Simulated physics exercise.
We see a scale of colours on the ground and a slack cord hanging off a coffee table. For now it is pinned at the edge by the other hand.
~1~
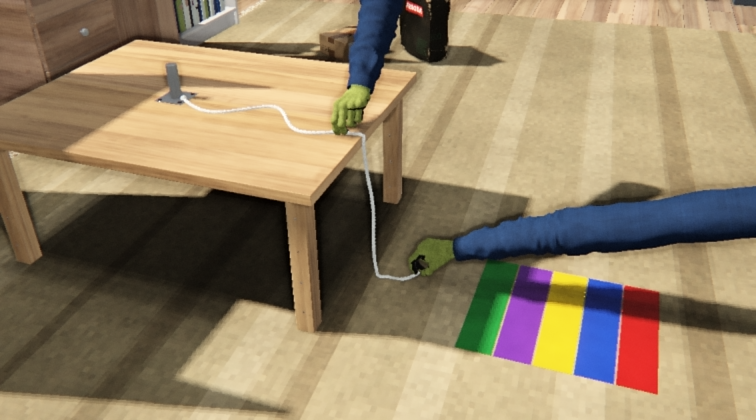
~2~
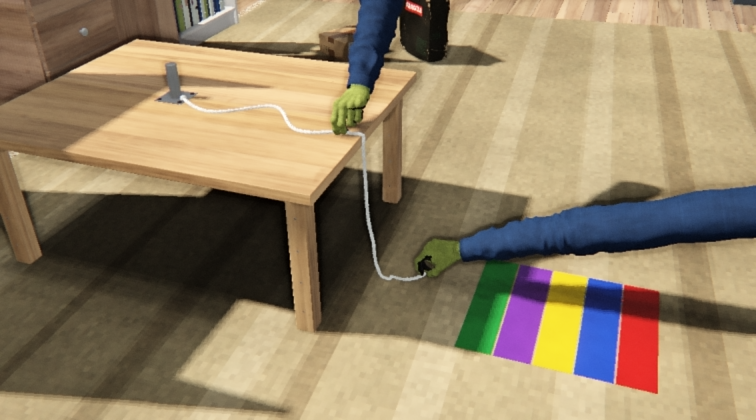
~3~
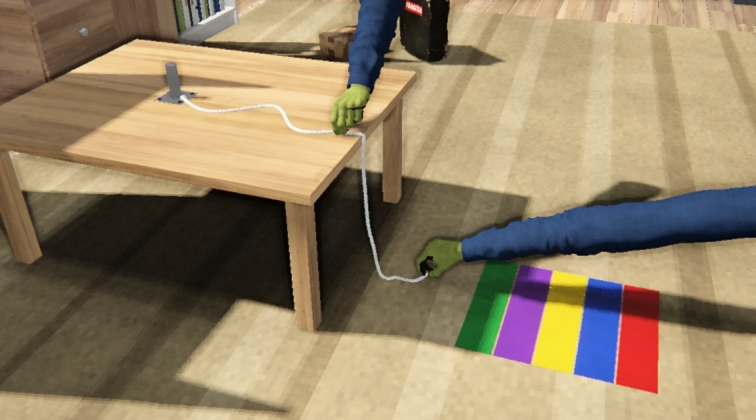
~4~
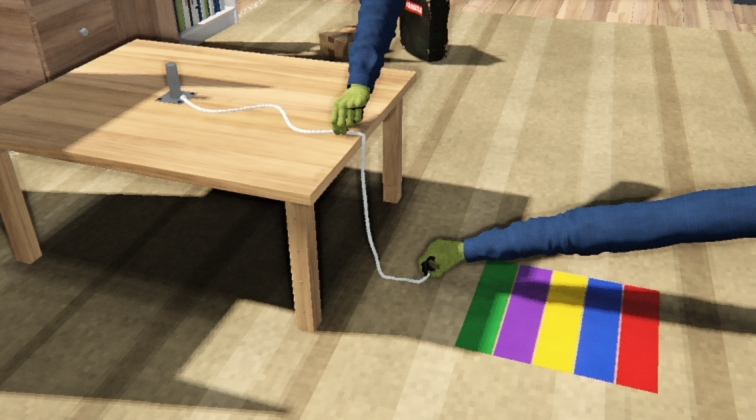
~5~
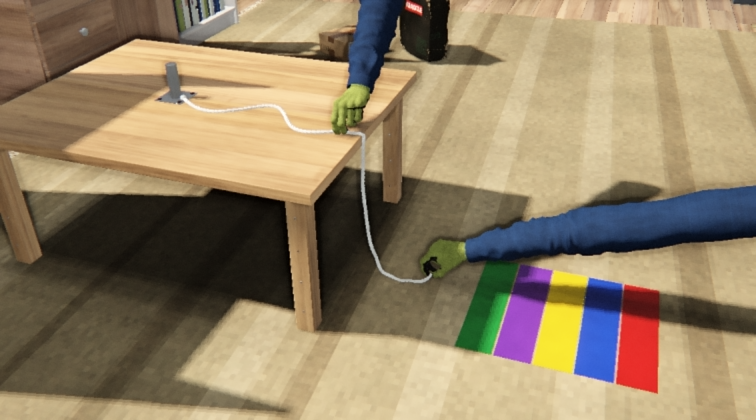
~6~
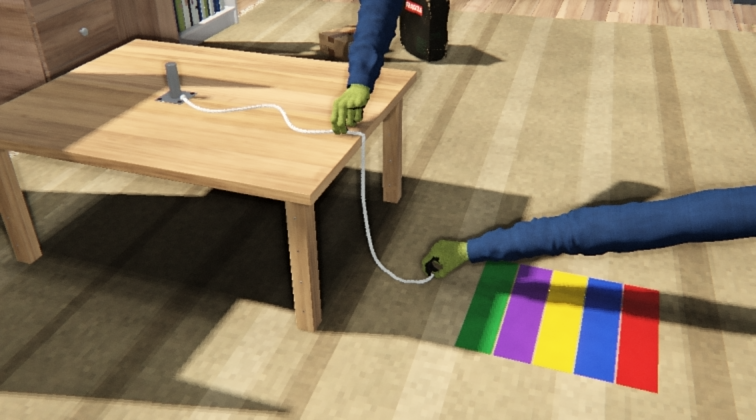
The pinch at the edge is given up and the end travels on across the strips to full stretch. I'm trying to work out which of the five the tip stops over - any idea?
I would say the yellow one.
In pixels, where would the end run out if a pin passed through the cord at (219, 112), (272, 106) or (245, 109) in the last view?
Per try (px, approx.): (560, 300), (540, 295), (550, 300).
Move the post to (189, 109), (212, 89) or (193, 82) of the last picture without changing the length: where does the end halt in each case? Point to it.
Going through the tries, you get (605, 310), then (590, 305), then (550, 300).
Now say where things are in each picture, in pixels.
The first picture shows end (419, 273); green (479, 333); purple (517, 342); yellow (556, 351); blue (596, 360); red (638, 369).
The second picture shows end (425, 273); cord through (197, 108) (261, 107) (294, 129) (363, 142) (367, 205) (377, 266).
The third picture shows end (427, 274).
The fourth picture shows end (429, 274); cord through (198, 108) (261, 107) (294, 129) (363, 141) (365, 204) (378, 266).
The fifth picture shows end (431, 274).
The sixth picture shows end (432, 275); cord through (197, 108) (261, 107) (294, 128) (363, 141) (364, 204) (380, 265).
Early on, end near (511, 290); over purple.
Midway, end near (546, 298); over purple.
At the end of the slack, end near (566, 302); over yellow. The yellow one.
